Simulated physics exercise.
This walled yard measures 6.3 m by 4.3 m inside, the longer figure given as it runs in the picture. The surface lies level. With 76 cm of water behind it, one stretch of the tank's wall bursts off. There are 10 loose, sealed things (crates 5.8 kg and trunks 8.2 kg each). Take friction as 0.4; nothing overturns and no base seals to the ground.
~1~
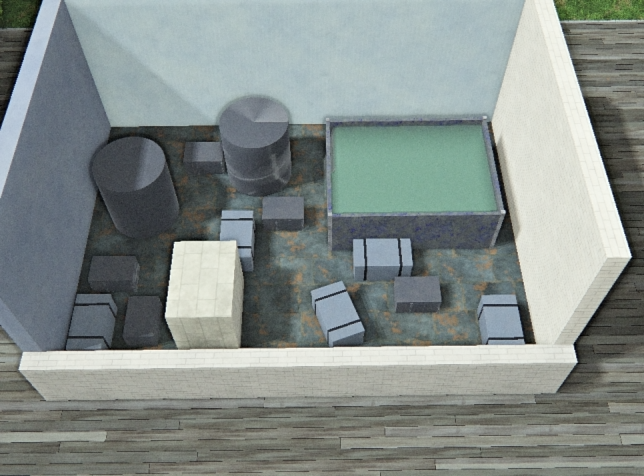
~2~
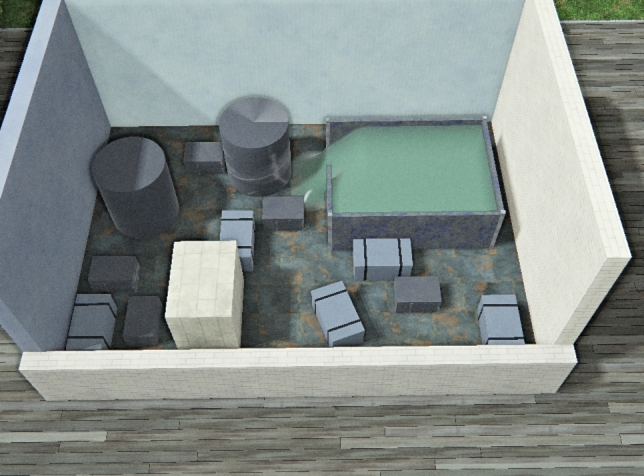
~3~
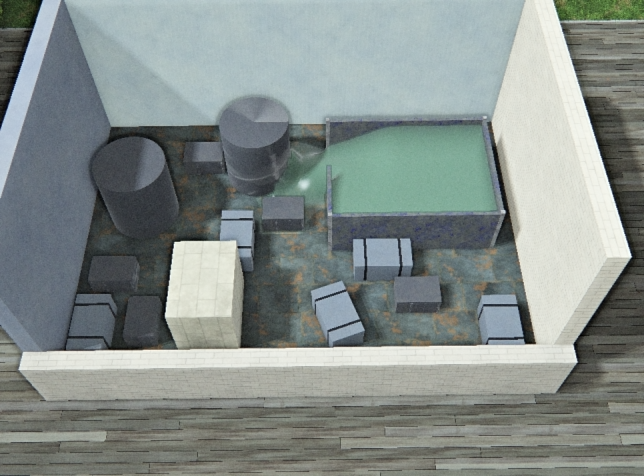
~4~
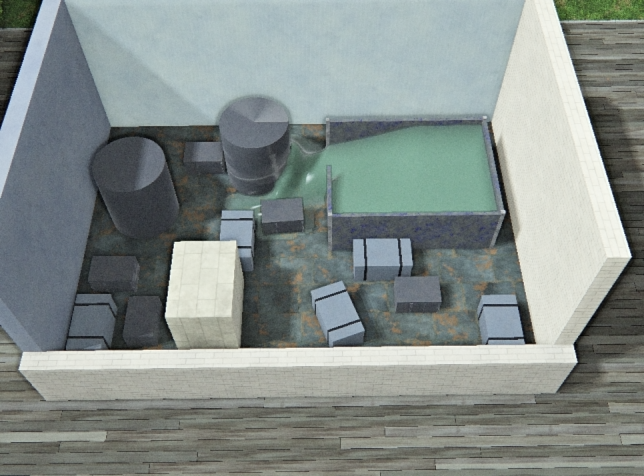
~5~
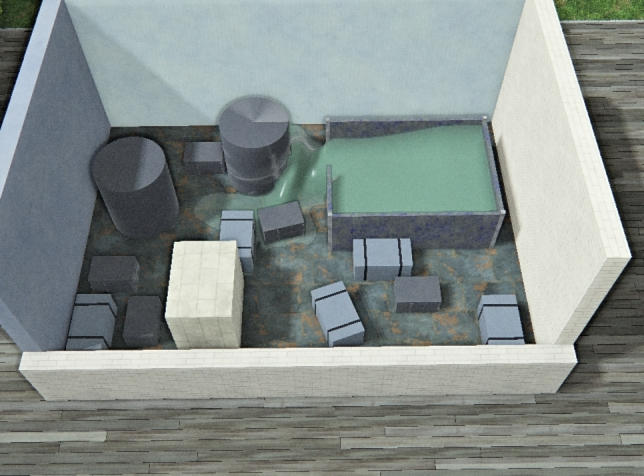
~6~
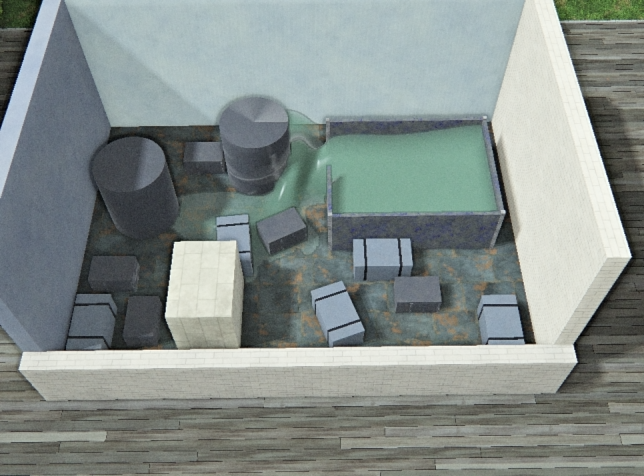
To begin with, green water sits level in a dark-walled tank inside a pale walled yard scattered with boxes and two large cylinders. Water then pours from the tank's left side and spreads leftward among the nearby objects. A dark box beside the outflow turns and shifts slightly, then a banded box nearby moves a little.
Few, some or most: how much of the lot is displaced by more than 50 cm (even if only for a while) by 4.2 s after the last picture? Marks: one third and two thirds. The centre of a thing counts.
That comes to between one and two thirds.
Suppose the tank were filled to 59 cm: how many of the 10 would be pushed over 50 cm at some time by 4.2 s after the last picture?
Then 4.
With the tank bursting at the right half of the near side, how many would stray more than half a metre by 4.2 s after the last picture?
Then 9.
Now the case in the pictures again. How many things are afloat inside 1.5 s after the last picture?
3 of them.
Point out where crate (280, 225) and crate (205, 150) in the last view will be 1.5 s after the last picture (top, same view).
Near (301, 335) and (202, 180).
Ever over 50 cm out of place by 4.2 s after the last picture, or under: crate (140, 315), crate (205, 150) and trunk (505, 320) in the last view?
In that order: Short of it, more, short of it.
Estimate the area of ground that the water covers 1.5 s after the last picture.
Roughly 19 m2.
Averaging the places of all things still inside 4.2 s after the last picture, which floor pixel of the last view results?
At about (294, 293).
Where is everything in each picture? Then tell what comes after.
In the first frame, a crate at (283, 208) rests on the ground; a trunk at (236, 233) rests on the ground; water covers 4.0 m2; 0 of 10 have shifted.
In the second frame, a crate at (283, 208), on the bottom; a trunk at (236, 233) rests on the ground; water covers 4.6 m2; 0 of 10 have shifted.
In the third frame, a crate at (283, 208) rests on the ground; a trunk at (236, 233), on the bottom; 4.9 m2 under water; 0 of 10 have shifted.
In the fourth frame, a crate at (282, 210) rests on the ground, 5 cm from its start; a trunk at (236, 233), on the bottom; 5.4 m2 under water; 1 of 10 have shifted.
In the fifth frame, a crate at (281, 216) rests on the ground, 17 cm from its start; a trunk at (236, 234) rests on the ground; water covers 6.2 m2; 1 of 10 have shifted.
In the sixth frame, a crate at (282, 225), on the bottom, 33 cm from its start; a trunk at (233, 239), on the bottom, 10 cm from its start; water covers 7.1 m2; 2 of 10 have shifted.
Then, 0.4 s after the last picture 1 of 10 are over 50 cm from their spots; 1 afloat.
Then, 1.5 s after the last picture 3 of 10 are over 50 cm from their spots; 3 afloat.
Then, 2.8 s after the last picture 4 of 10 are over 50 cm from their spots; 6 afloat.
Then, 4.2 s after the last picture 5 of 10 are over 50 cm from their spots, and 5 have been at some point; 8 afloat.
